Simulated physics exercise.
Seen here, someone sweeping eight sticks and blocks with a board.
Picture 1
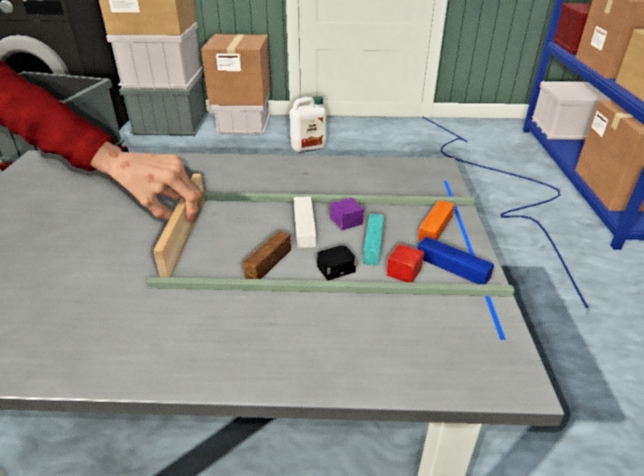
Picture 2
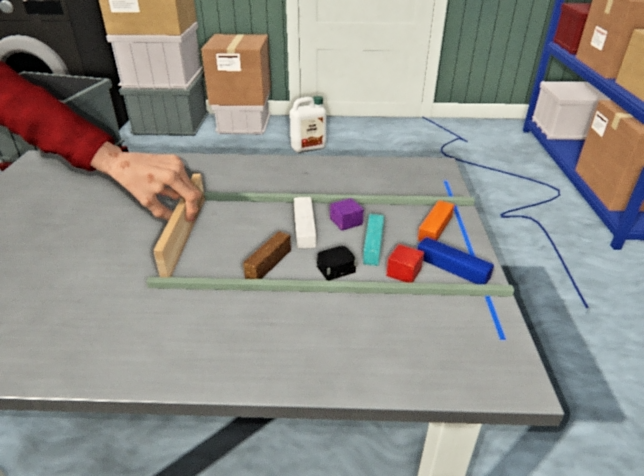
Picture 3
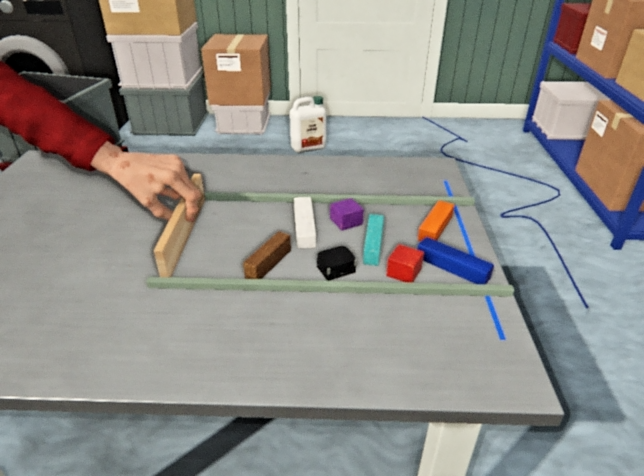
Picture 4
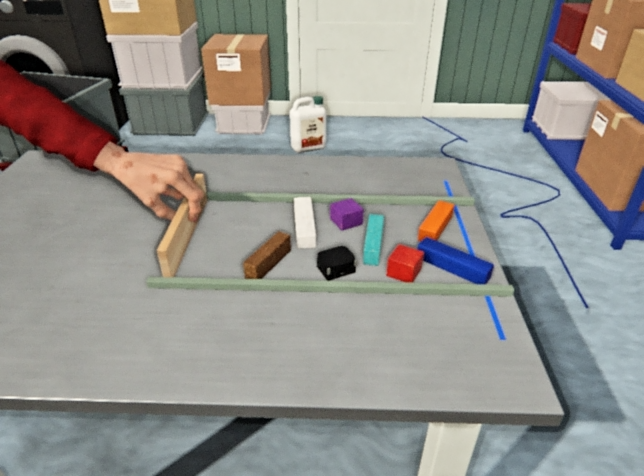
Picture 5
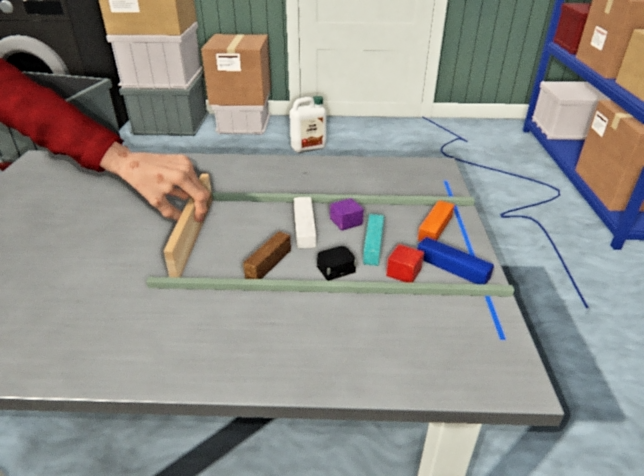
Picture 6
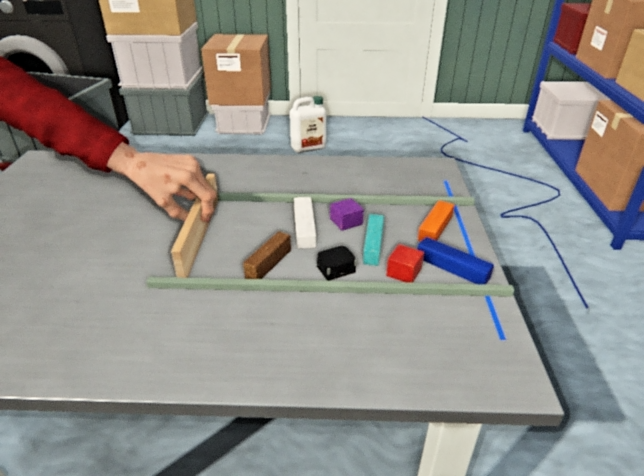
A hand slides a wooden board slightly right toward colourful blocks, which stay still.
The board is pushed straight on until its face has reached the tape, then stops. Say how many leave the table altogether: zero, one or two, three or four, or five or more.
The number that fall off is five or more.
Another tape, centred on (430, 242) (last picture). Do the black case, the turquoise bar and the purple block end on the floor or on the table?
The black case remains up; the turquoise bar holds on; the purple block survives.
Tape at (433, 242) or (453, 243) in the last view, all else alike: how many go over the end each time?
In that order 2 and 3.
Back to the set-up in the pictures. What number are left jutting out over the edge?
It comes to 1.
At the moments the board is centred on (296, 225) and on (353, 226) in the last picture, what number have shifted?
At the one place 2, at the other 6.
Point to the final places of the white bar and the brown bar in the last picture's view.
The white bar stops around (481, 224); the brown bar around (486, 260).
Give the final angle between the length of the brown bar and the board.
Some 0 degrees.
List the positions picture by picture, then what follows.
The first picture shows blue stick (454, 261); orange stick (437, 222); red block (405, 264); board (183, 222); tape (468, 243).
The second picture shows orange stick (437, 222); white bar (305, 222).
The third picture shows red block (405, 264); purple block (347, 214).
The fourth picture shows blue stick (454, 261); brown bar (268, 256).
The fifth picture shows orange stick (437, 222); turquoise bar (374, 239).
The sixth picture shows blue stick (454, 261); orange stick (437, 222); red block (405, 264); board (198, 223); tape (468, 243).
Soon after, none off yet; blue stick at rest near (454, 261); orange stick at rest near (437, 222); red block at rest near (405, 264).
At rest, the number that fall off is five or more; fallen, black case, purple block, turquoise bar, red block, orange stick and blue stick.
